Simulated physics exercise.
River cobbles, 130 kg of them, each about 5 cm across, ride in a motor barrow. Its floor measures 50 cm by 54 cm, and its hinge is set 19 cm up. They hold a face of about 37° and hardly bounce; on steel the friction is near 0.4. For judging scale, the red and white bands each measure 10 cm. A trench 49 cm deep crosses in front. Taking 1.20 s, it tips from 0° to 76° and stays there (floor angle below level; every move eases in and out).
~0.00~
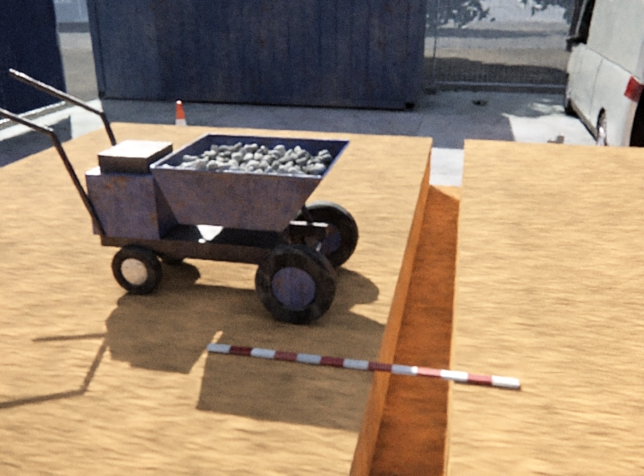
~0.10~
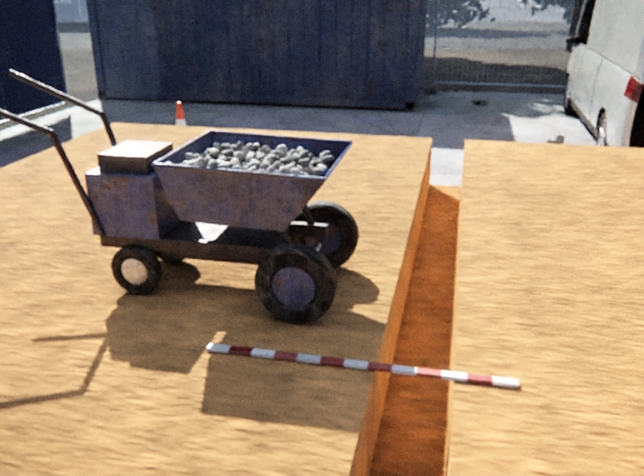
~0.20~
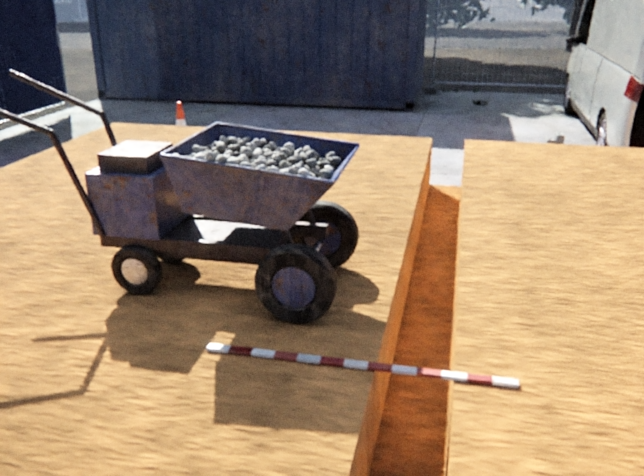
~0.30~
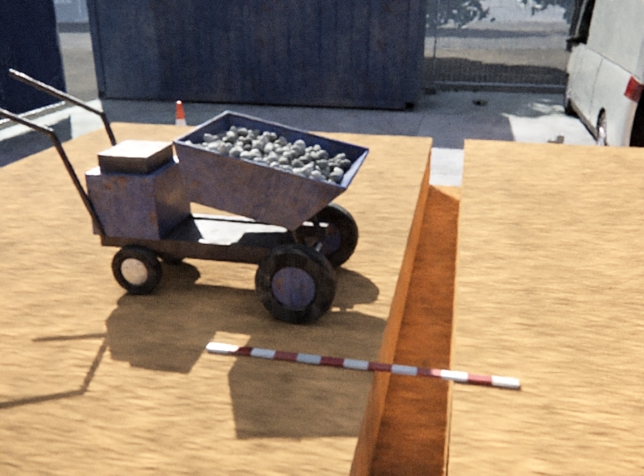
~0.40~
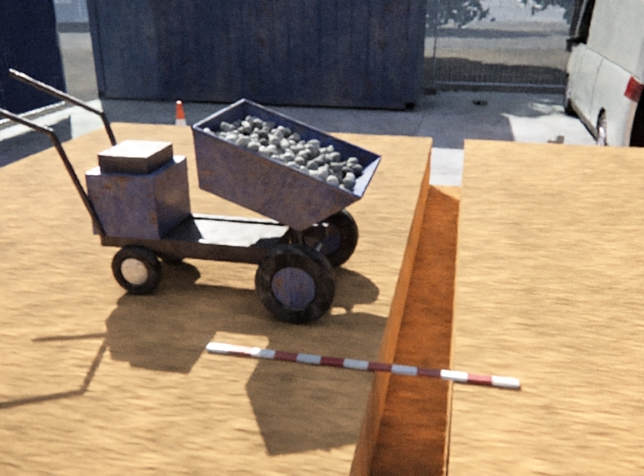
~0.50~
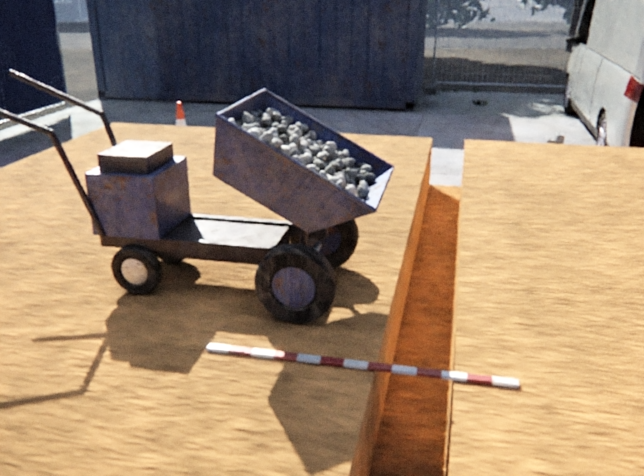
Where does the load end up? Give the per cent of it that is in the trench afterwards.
Some 56 per cent of it.
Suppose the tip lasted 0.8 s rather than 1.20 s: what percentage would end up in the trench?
In that case, around 45%.
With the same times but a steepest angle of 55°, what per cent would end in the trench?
Some 35 in a hundred, I'd say.
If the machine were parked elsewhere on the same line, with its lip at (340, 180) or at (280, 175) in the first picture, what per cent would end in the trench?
Near 35 per cent from the first place, 95 from the second.
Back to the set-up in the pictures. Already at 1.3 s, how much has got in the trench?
Approx. 25 % of the load.
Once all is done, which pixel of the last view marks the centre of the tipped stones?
The tipped stones centre close to (447, 365).
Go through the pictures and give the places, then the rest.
In the first picture, the skip is at 0°, its lip at (322, 179); the top of the load is at (268, 156).
The second picture shows lip at (325, 180), floor tilted 2°, highest stones at (242, 152); the stones move at 0.2 m/s on average.
In the third picture, the skip is at 6°, its lip at (333, 183); the top of the load is at (237, 146); the stones move at 0.5 m/s on average.
In the fourth picture, the skip is at 12°, its lip at (346, 189); the top of the load is at (235, 137); the stones move at 0.6 m/s on average.
The fifth picture shows lip at (361, 198), floor tilted 20°, highest stones at (249, 125); the stones move at 0.7 m/s on average.
In the sixth picture, the skip is at 29°, its lip at (376, 211); the top of the load is at (265, 117); the stones move at 0.8 m/s on average.
After 0.9 s the floor is at 64°; 100 % in the skip; the foremost stones are at (424, 246).
After 1.3 s the floor is at 76°; 48 % in the skip, 24 % in the trench, 28 % past the trench; the foremost stones are at (530, 313).
After 1.6 s the floor is at 76°; 15 % in the skip, 40 % in the trench, 45 % past the trench; the foremost stones are at (633, 308).
After 3.6 s the floor is at 76°; 0 % in the skip, 56 % in the trench, 44 % past the trench; the foremost stones are past the picture's edge.
